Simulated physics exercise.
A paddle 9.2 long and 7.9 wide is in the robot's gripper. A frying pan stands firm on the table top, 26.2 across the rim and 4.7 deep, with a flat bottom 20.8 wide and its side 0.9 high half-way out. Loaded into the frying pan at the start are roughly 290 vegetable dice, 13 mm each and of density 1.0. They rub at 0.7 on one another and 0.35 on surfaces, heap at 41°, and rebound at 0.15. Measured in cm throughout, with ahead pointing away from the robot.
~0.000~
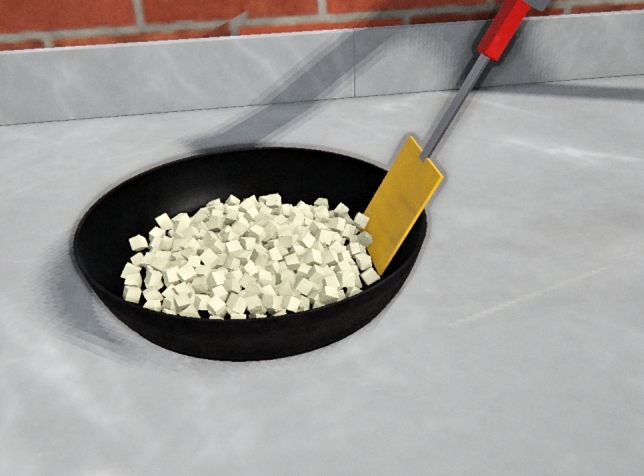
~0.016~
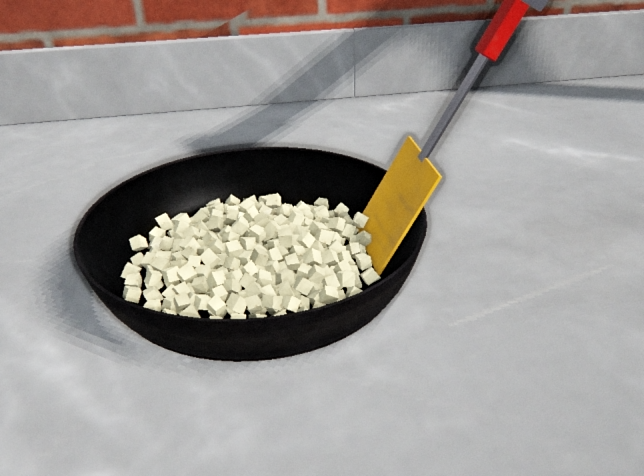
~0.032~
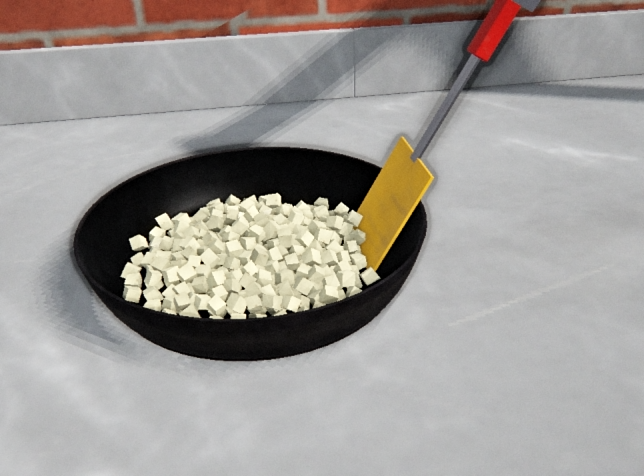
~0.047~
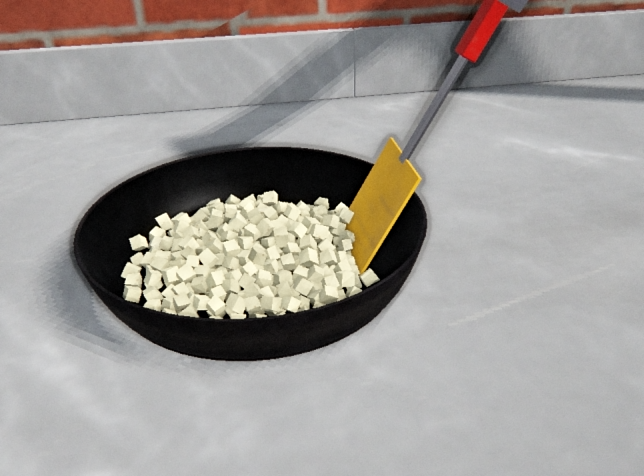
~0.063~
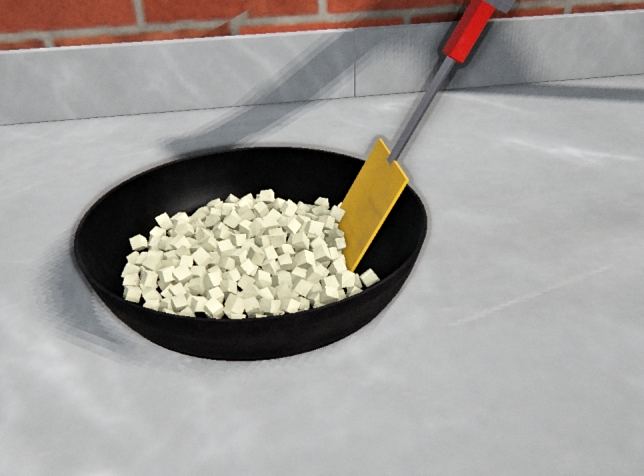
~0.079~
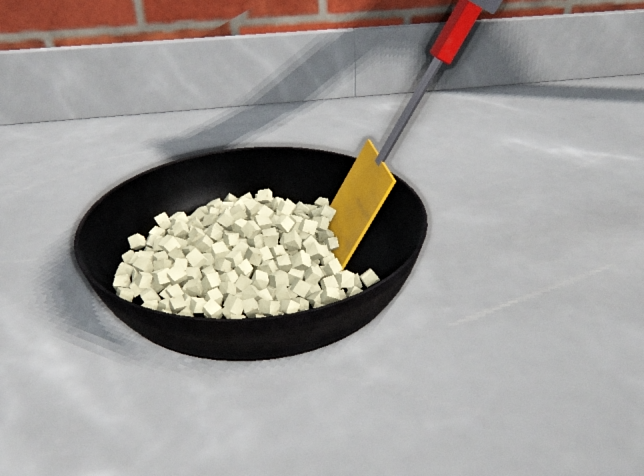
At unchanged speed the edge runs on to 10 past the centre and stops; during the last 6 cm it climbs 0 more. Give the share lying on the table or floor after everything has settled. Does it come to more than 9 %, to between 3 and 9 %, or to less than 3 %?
It comes to more than 9 %.
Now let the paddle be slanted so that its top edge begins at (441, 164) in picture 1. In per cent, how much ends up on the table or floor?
About 5%.
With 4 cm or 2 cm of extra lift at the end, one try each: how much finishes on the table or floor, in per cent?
Result, in order: Approx. 20 % and 25 %.
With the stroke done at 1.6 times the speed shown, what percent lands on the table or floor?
I'd put it at about 25 per cent.
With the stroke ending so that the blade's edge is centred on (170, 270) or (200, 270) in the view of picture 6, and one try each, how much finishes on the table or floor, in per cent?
Around 0 per cent for the first try and 0 per cent for the second.
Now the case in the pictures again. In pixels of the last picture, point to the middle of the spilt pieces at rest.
Approximately at (50, 282).
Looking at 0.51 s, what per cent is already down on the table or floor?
Roughly 10 per cent.
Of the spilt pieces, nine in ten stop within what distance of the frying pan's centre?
Roughly 20 cm.
After 0.17 s, sloping 61°, highest piece 5 above the table; 286 in the frying pan.
After 0.27 s, sloping 61°, highest piece 6 above the table; 286 in the frying pan.
After 0.51 s, sloping 61°, highest piece 7 above the table; 250 in the frying pan, 30 on the table or floor, 6 on the blade or in flight.
After 1.56 s, sloping 61°, highest piece 6 above the table; 249 in the frying pan, 37 on the table or floor.
In the end, 249 in the frying pan, 37 on the table or floor. That is 13 % on the table or floor.
